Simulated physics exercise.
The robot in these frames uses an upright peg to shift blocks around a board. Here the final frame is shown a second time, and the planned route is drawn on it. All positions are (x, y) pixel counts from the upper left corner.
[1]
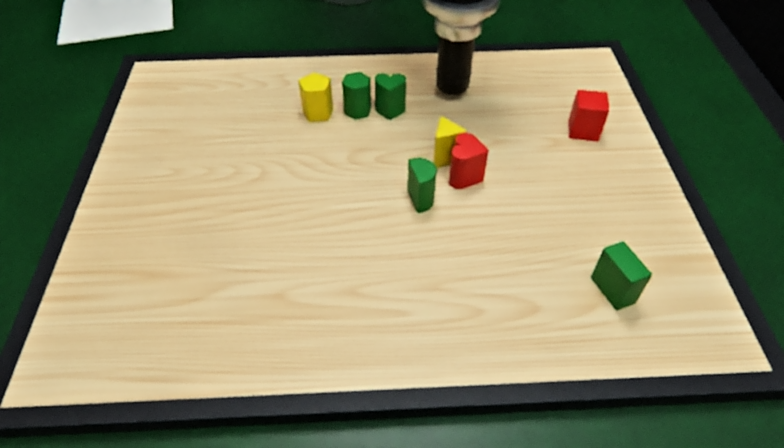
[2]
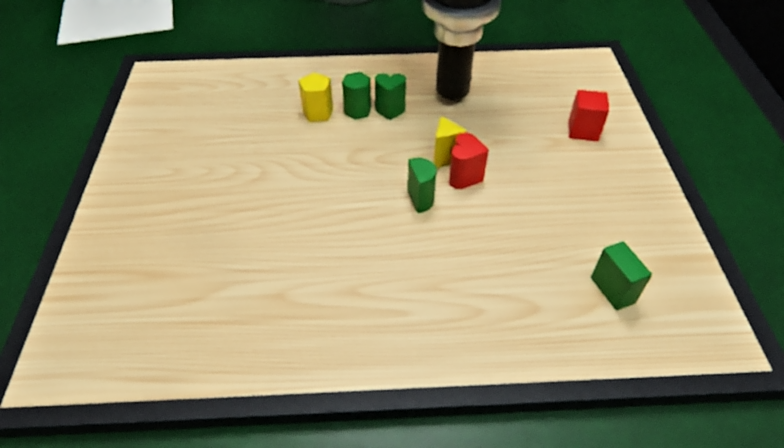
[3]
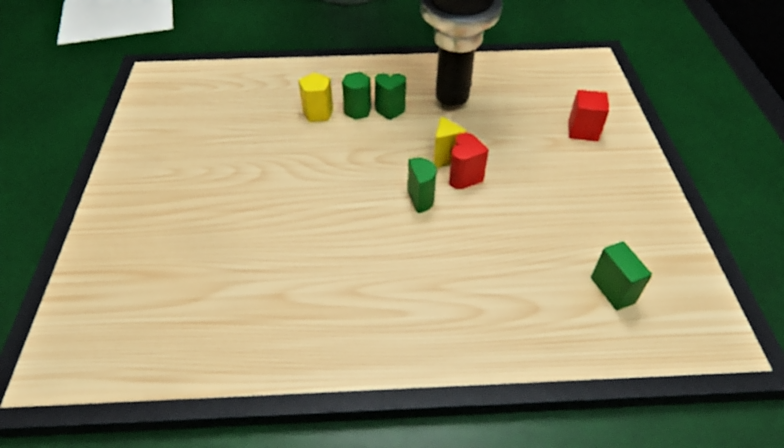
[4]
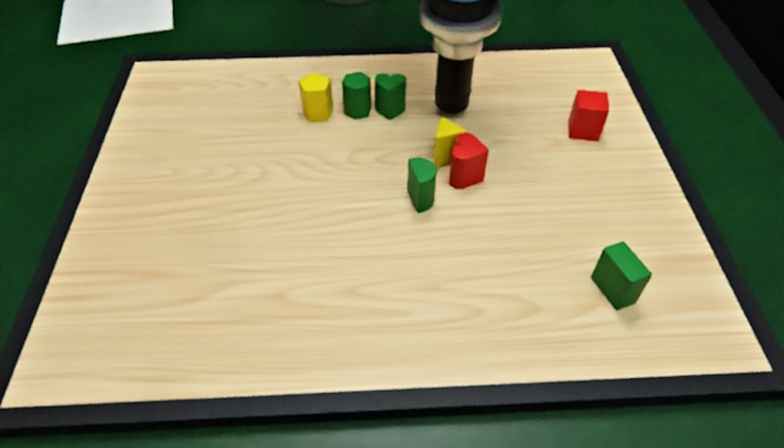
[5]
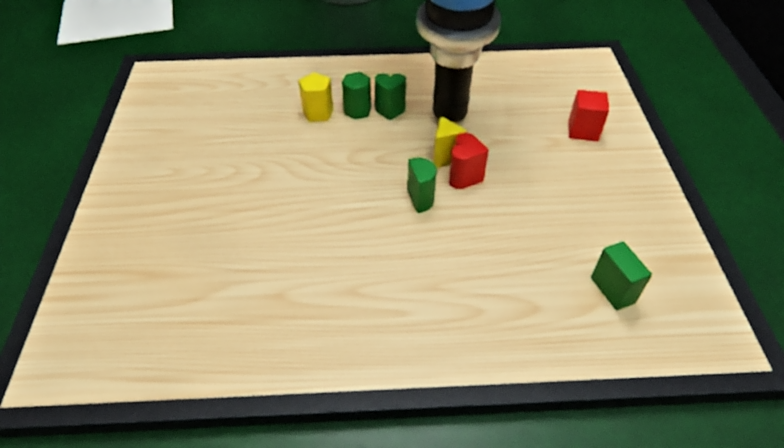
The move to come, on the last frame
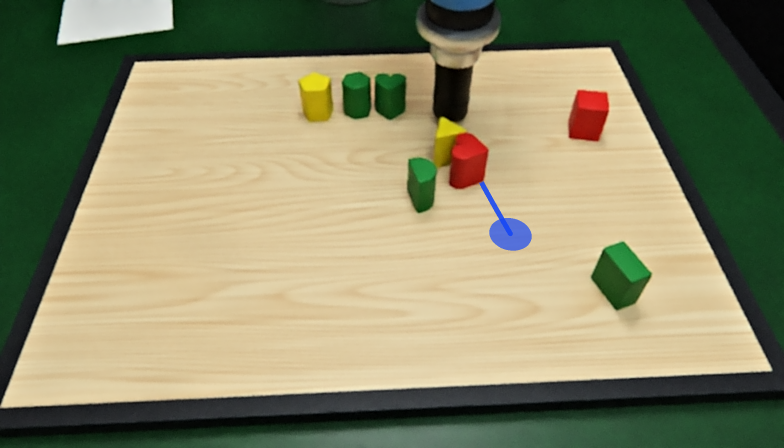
The footage shows a robot's dark upright peg moving slowly a short way down the wooden board toward a yellow triangle beside a red heart block, while the green, yellow and red blocks all stay where they are.
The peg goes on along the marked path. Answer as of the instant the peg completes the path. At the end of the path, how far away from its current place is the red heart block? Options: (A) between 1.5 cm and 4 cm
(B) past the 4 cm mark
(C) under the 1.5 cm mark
Answer: B.
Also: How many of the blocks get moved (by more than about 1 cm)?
Count: 2.
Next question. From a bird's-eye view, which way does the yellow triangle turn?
Its spin: Clockwise.
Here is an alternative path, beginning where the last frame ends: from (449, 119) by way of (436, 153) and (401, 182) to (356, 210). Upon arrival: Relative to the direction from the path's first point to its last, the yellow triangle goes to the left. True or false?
That claim is true.
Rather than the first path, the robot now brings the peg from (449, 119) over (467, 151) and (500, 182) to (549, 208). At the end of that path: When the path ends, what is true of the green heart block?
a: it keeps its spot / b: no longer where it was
The correct letter is a.
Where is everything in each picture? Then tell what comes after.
In the first picture, tip of the peg (453, 85), middles of tops, green heart block (390, 80), yellow triangle (448, 128), red heart block (468, 146).
In the second picture, peg (453, 90), nothing pushed.
In the third picture, peg (452, 96), nothing pushed.
In the fourth picture, peg (452, 103), nothing pushed.
In the fifth picture, peg (450, 112), green heart block (390, 80), yellow triangle (448, 128), red heart block (468, 146).
The line goes from (449, 119) to (510, 234).
The first path, step by step. One third of the way, peg (467, 147); yellow triangle (443, 134); red heart block (469, 150).
Two thirds of the way, peg (488, 185); yellow triangle (443, 136), turned 20° clockwise; red heart block (469, 180).
At the end, peg (512, 227); green heart block unmoved; yellow triangle (443, 136), turned 20° clockwise; red heart block (467, 186).
